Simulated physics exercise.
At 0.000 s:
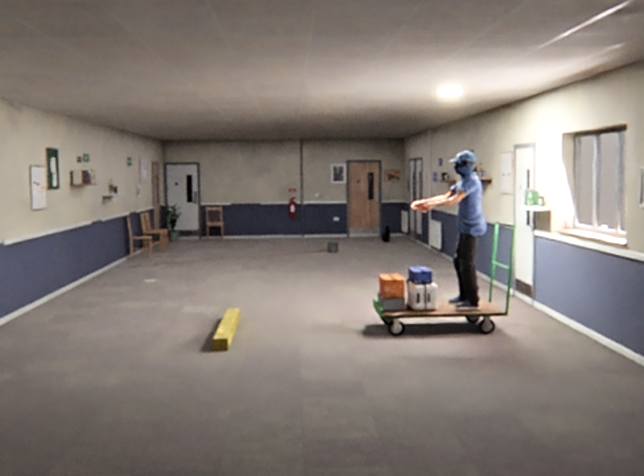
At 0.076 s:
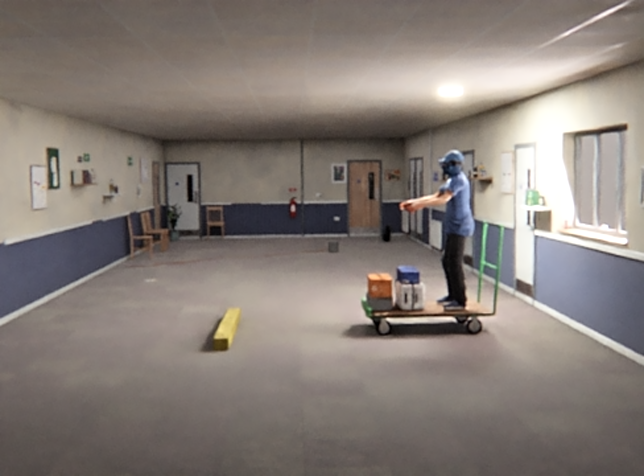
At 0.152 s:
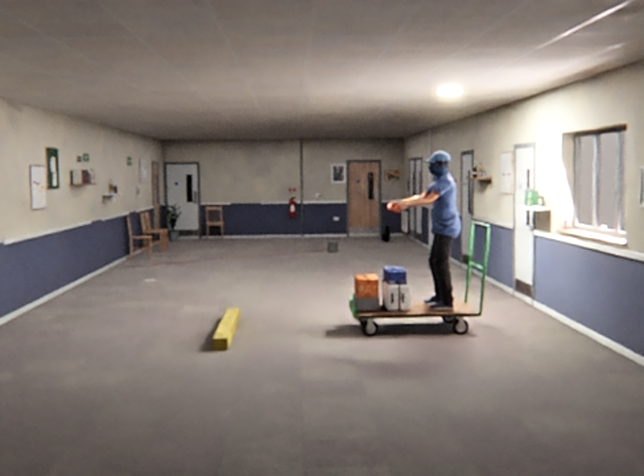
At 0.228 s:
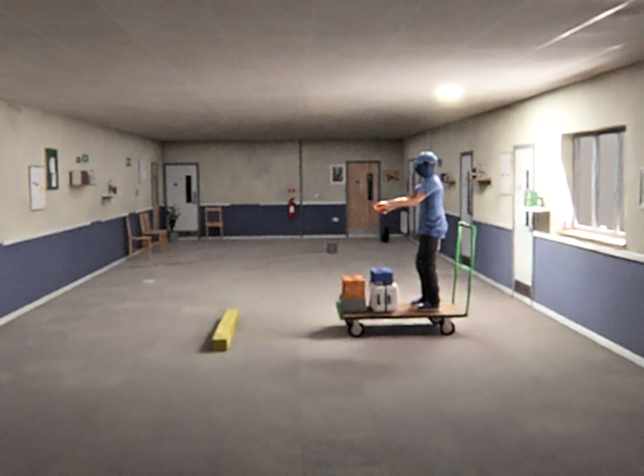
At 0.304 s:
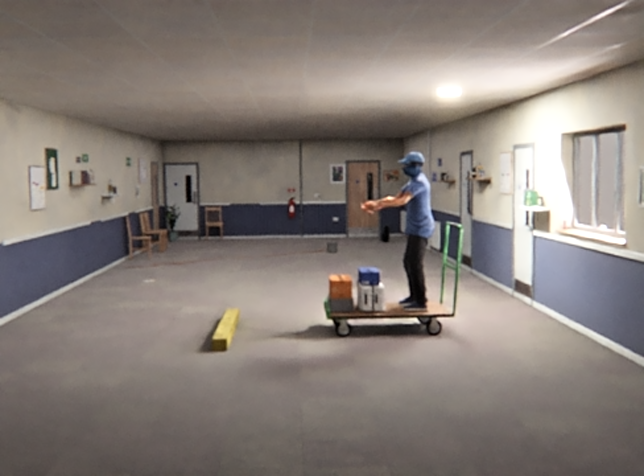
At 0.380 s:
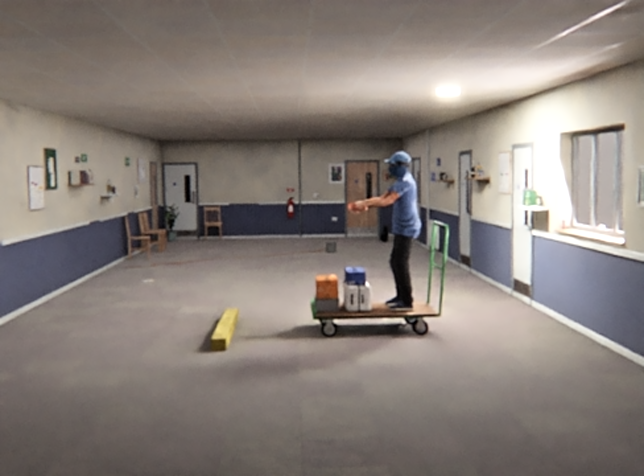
The clip opens on a person in a blue cap and blue shirt standing on a flat trolley with a green handle, arms held out in front, beside orange, blue and white containers. The trolley rolls steadily left across the grey floor, carrying them closer to a yellow block lying on the left.
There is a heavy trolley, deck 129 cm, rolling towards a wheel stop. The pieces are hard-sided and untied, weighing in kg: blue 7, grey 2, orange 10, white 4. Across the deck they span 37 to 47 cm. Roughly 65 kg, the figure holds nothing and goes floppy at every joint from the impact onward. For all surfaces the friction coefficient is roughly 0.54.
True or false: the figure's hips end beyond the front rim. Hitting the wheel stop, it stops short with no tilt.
True.
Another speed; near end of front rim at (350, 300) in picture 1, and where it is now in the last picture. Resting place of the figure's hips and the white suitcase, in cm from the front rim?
Rest positions: Hips 90 cm behind rim; white 40 cm behind rim.
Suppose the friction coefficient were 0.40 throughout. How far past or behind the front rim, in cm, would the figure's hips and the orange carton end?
Then both clear the rim: Hips by 10 cm, orange by 100 cm.
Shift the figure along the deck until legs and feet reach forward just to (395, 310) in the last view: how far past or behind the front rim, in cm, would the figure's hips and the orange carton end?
In that case hips 50 behind, orange 70 past.
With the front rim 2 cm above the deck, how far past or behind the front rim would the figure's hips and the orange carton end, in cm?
Result: Hips 0 cm behind the rim; orange 80 cm beyond it.
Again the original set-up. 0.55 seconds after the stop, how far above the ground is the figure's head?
100 cm above it.
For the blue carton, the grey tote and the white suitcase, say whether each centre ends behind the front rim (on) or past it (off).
End state - blue: Comes away, grey: Stays put, white: Stays put.
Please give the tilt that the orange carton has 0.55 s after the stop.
I'd put the tilt at close to 130°.
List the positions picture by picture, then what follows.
In the first picture, hips (471, 226), orange carton (392, 286), rim corner (382, 315); 164 cm short of the stop.
In the second picture, hips (459, 226), orange carton (380, 286), rim corner (369, 315); 150 cm short of the stop.
In the third picture, hips (445, 226), orange carton (366, 286), rim corner (355, 315); 136 cm short of the stop.
In the fourth picture, hips (432, 227), orange carton (353, 287), rim corner (341, 316); 122 cm short of the stop.
In the fifth picture, hips (420, 227), orange carton (340, 287), rim corner (328, 316); 108 cm short of the stop.
In the sixth picture, hips (406, 226), orange carton (327, 287), rim corner (314, 316); 94 cm short of the stop. Speed about 1.8 m/s.
Impact comes at 0.90 s.
After 1.45 s the figure's hips are 36 cm behind the rim, near (257, 250) in the last picture's view.
After 1.90 s the figure's hips are 3 cm past the rim, near (221, 288) in the last picture's view.
Final state at 4.4 s, past the rim, blue carton, orange carton and the figure's hips; behind it, grey tote and white suitcase.
